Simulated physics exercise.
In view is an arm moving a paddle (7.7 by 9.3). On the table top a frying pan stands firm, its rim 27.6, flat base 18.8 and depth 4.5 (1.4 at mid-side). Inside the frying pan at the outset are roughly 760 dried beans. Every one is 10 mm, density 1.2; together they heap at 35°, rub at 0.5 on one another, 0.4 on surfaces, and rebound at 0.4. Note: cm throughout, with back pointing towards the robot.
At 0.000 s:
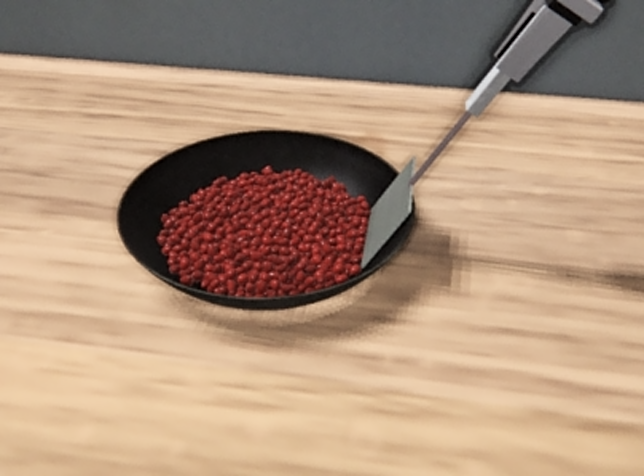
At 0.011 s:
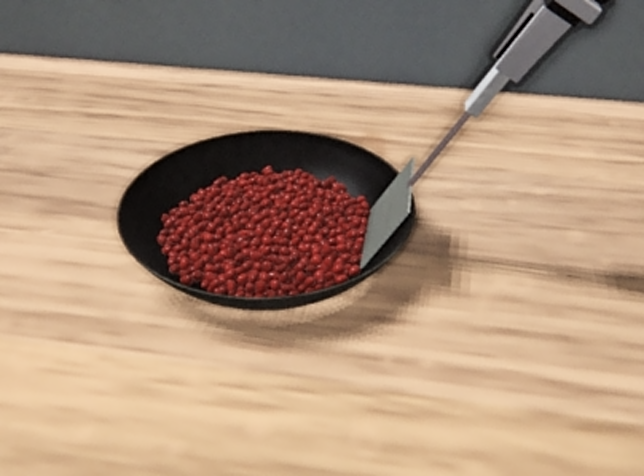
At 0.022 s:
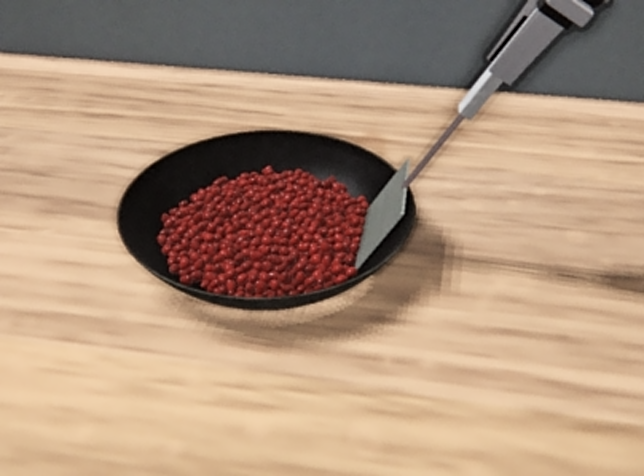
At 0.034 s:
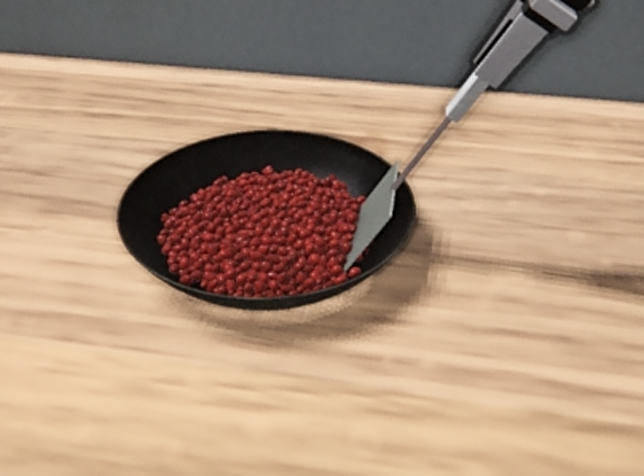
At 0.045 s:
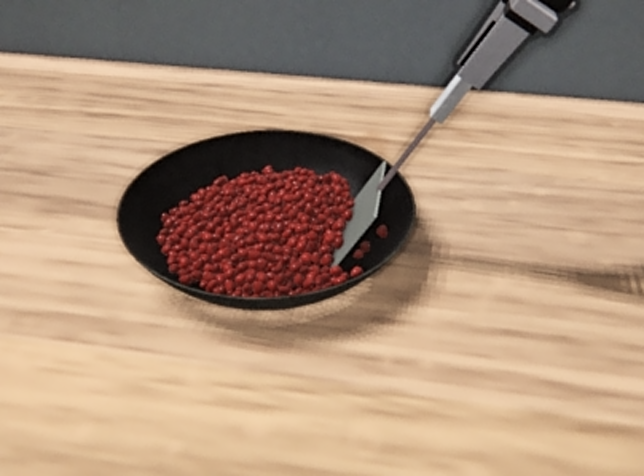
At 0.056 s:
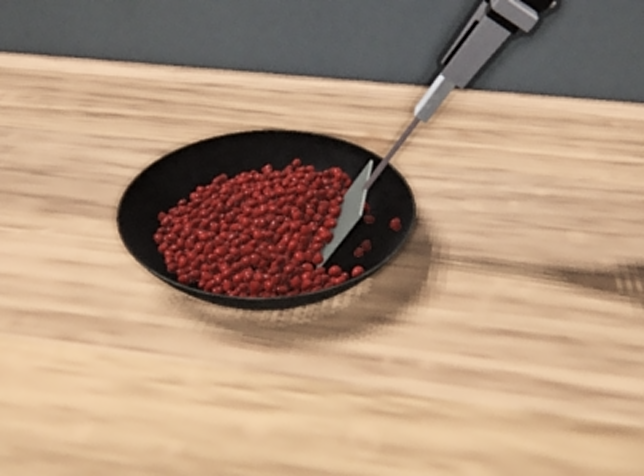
The footage shows a black pan of small red beans on a wooden table while a mechanical arm moves a flat grey paddle leftward from the right side, pushing into the heap as a few beans separate behind the blade.
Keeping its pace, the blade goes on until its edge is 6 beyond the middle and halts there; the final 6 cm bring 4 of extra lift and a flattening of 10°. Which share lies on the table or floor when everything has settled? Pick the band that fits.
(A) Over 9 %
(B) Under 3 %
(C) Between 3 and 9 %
The answer is A.
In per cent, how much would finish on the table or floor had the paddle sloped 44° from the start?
Somewhere around 15 per cent would end on the table or floor.
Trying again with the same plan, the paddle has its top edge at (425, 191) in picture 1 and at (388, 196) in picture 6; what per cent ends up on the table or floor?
10 %.
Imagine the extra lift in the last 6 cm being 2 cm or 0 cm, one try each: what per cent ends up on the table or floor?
Try one gives about 10 in a hundred, try two about 5 in a hundred.
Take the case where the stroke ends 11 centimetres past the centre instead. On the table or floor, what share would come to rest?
Roughly 40 %.
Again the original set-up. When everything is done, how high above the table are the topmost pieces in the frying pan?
Close to 5.5 centimetres high.
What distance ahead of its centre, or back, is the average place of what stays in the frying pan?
5.0 cm ahead.
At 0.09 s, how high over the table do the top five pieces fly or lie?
Roughly 7 centimetres.
After 0.09 s, sloping 61°, highest piece 7 above the table; 758 in the frying pan.
After 0.12 s, sloping 58°, highest piece 9 above the table; 757 in the frying pan, 1 on the blade or in flight.
After 0.34 s, sloping 51°, highest piece 6 above the table; 640 in the frying pan, 114 on the table or floor, 4 on the blade or in flight.
After 1.39 s, sloping 51°, highest piece 5 above the table; 640 in the frying pan, 118 on the table or floor.
At rest, 640 in the frying pan, 118 on the table or floor. That is 16 % on the table or floor.
